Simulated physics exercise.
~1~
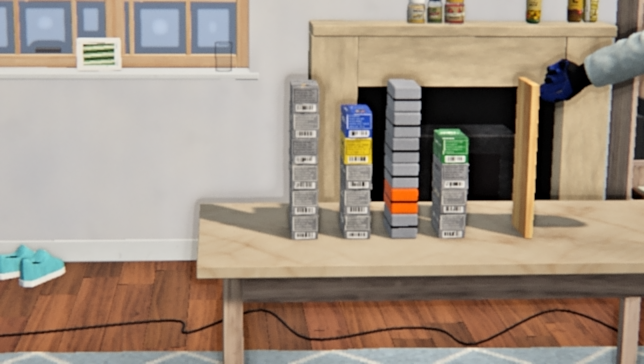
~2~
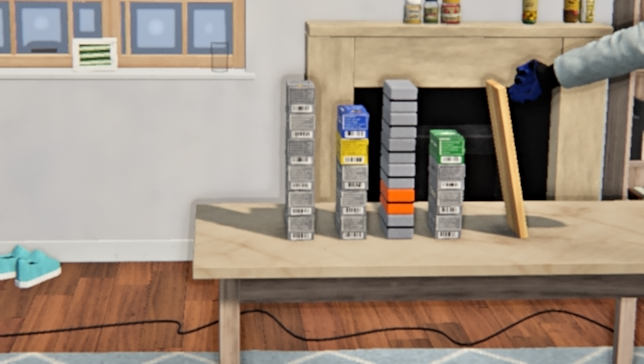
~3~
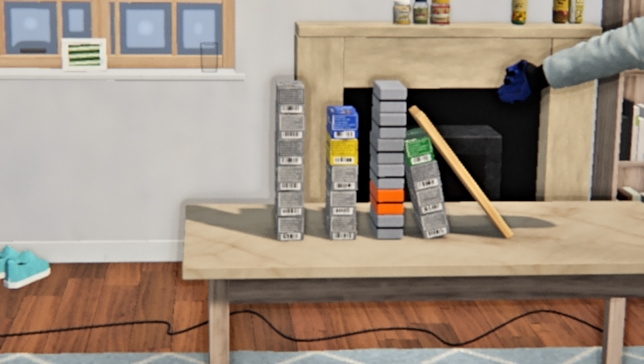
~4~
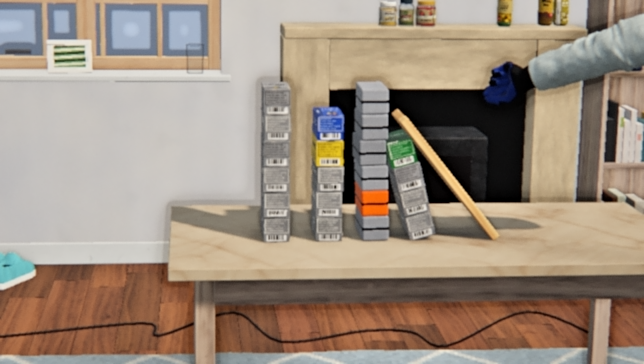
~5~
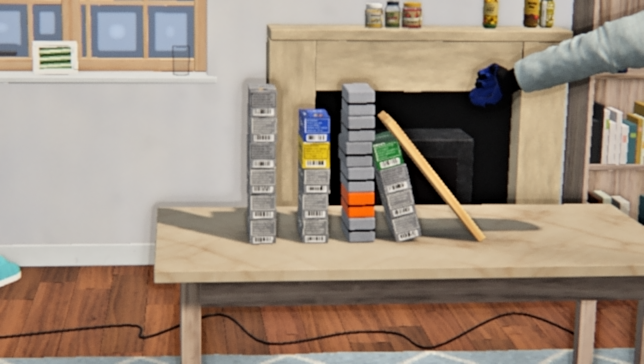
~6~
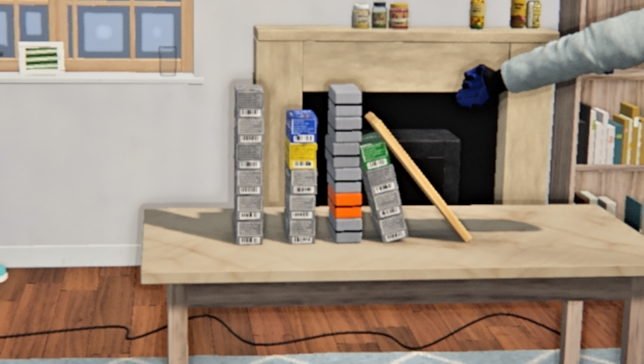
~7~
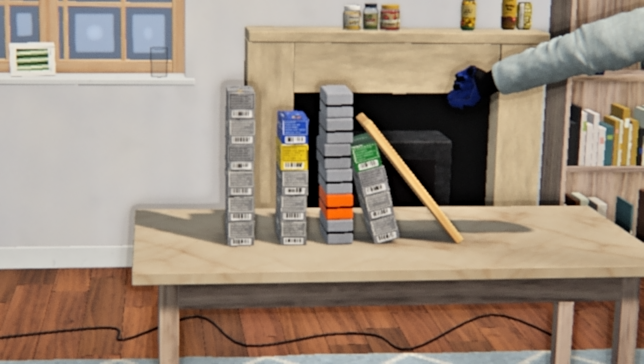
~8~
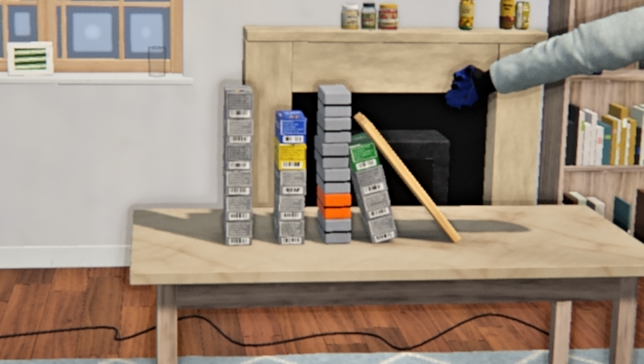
In a room with a pale stone fireplace and a wooden floor, seen from the front, four columns of small packets stand in a row on a low table. The left column is grey, the next has blue and yellow packets on top, the third is grey with orange low down, and the shortest is topped with green. A blue-gloved hand tips an upright wooden board leftward at the right end. The board falls against the green-topped column, which tilts left onto its neighbour. Everything stops there, the board propped at a slant, the green packet leaning, and the blue packet still up.
